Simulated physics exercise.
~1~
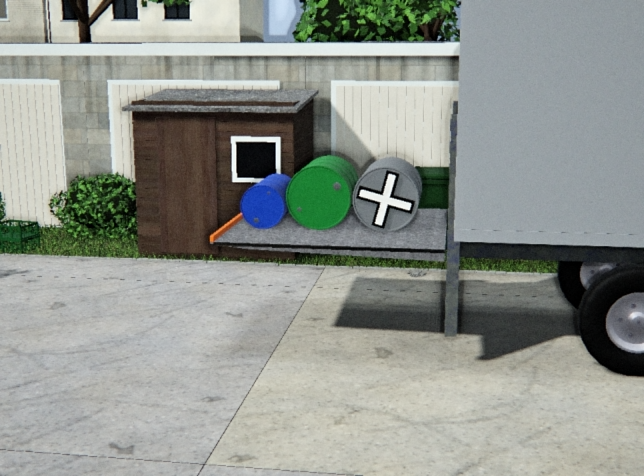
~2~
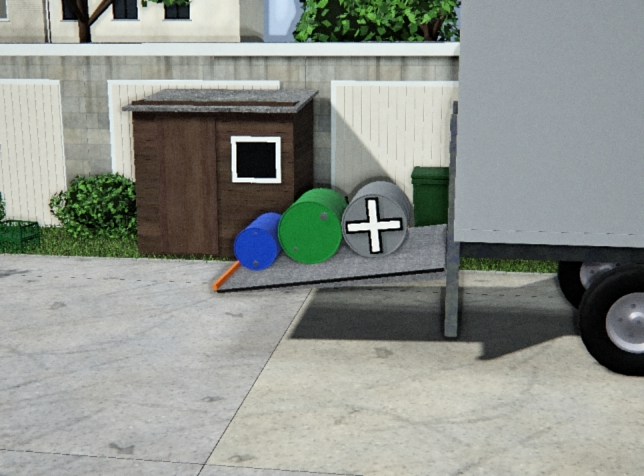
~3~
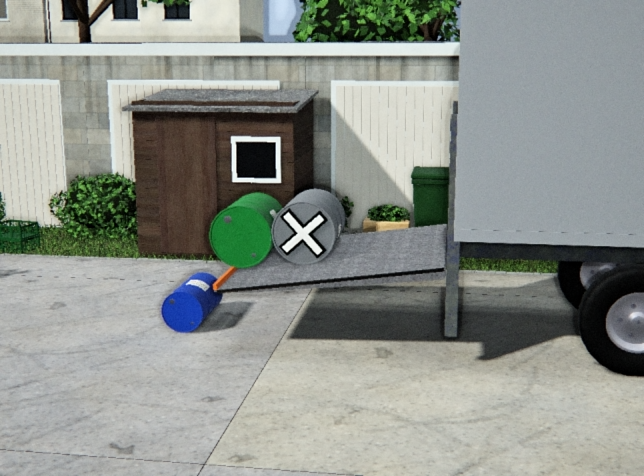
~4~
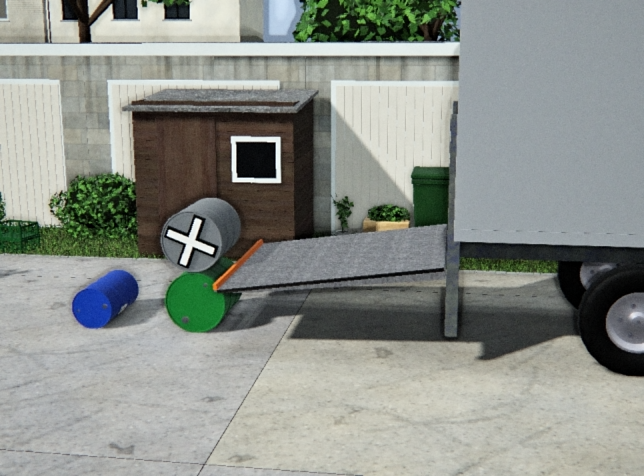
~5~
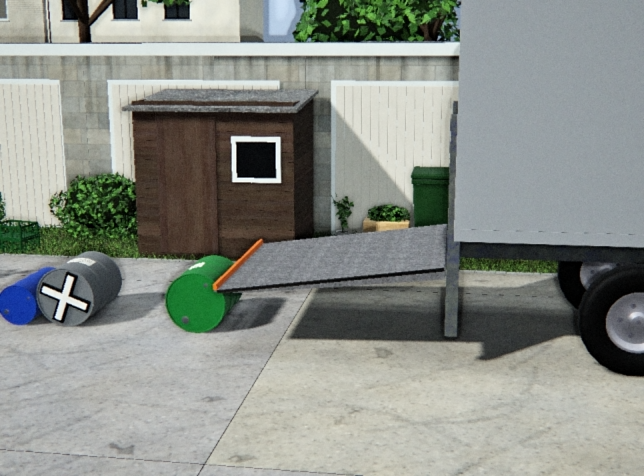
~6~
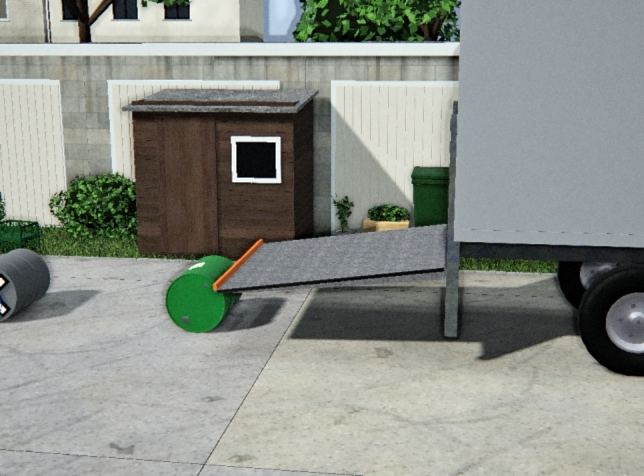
Three drums roll left off a tilting platform, and only the green one stays beside it.
